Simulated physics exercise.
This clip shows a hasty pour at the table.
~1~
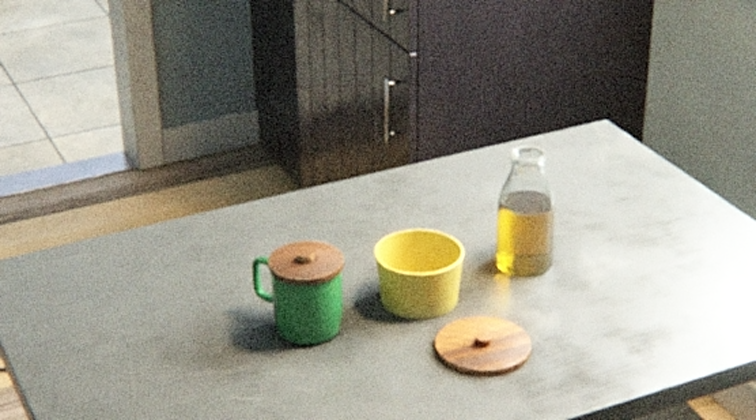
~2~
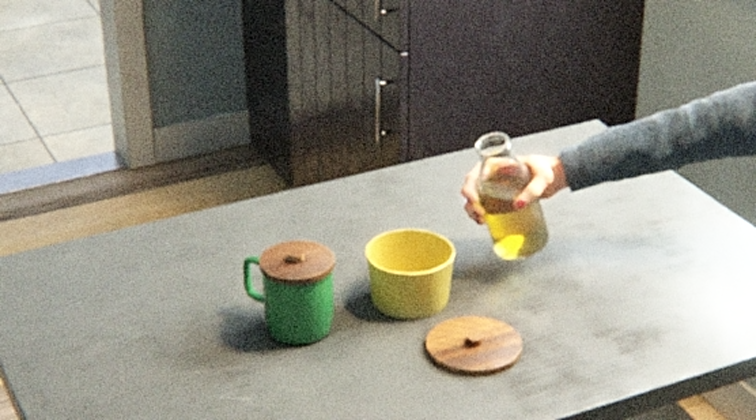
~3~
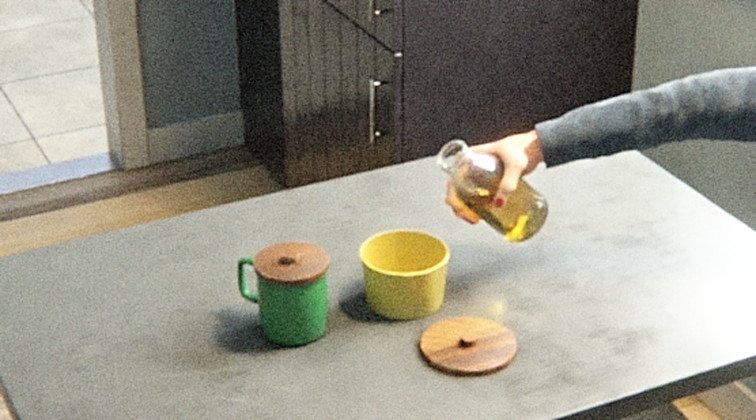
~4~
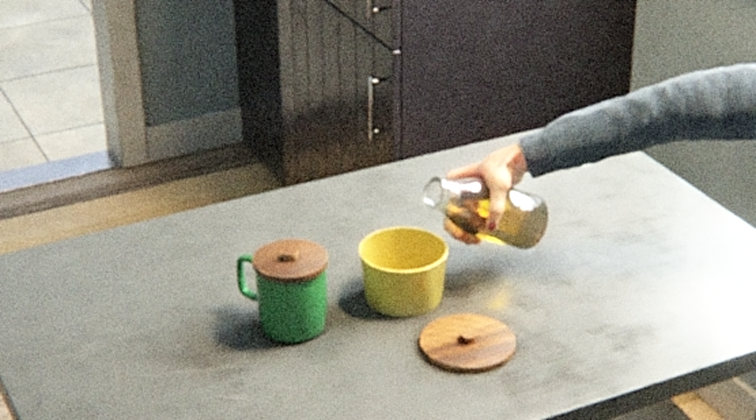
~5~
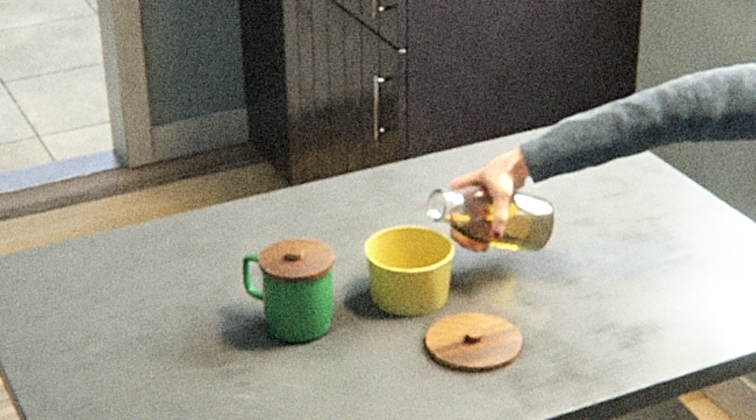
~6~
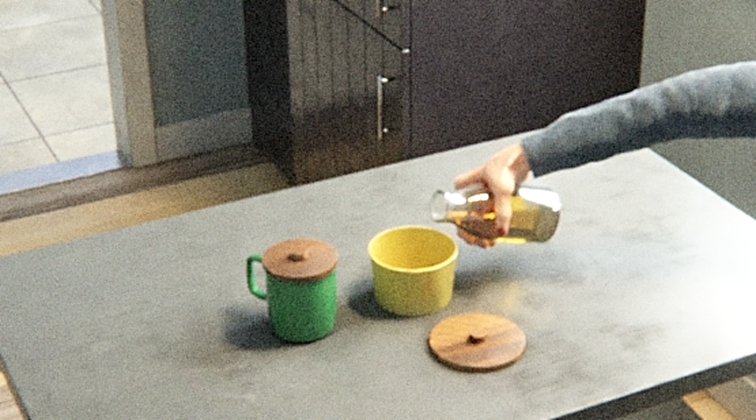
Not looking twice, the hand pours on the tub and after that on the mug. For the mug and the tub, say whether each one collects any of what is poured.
Mug: Collects none. Tub: Collects some.
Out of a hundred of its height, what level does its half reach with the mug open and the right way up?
About 40 percent of its height.
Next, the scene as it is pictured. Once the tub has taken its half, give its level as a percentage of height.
About 35 per cent of its height.
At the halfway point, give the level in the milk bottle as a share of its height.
Fill height: Near 25 per cent.
A moment on, the apple juice goes into the tub.
Further on, it hits the lid of the mug and runs off.
When it is over, the tub has its share inside; the mug is empty, in a puddle.
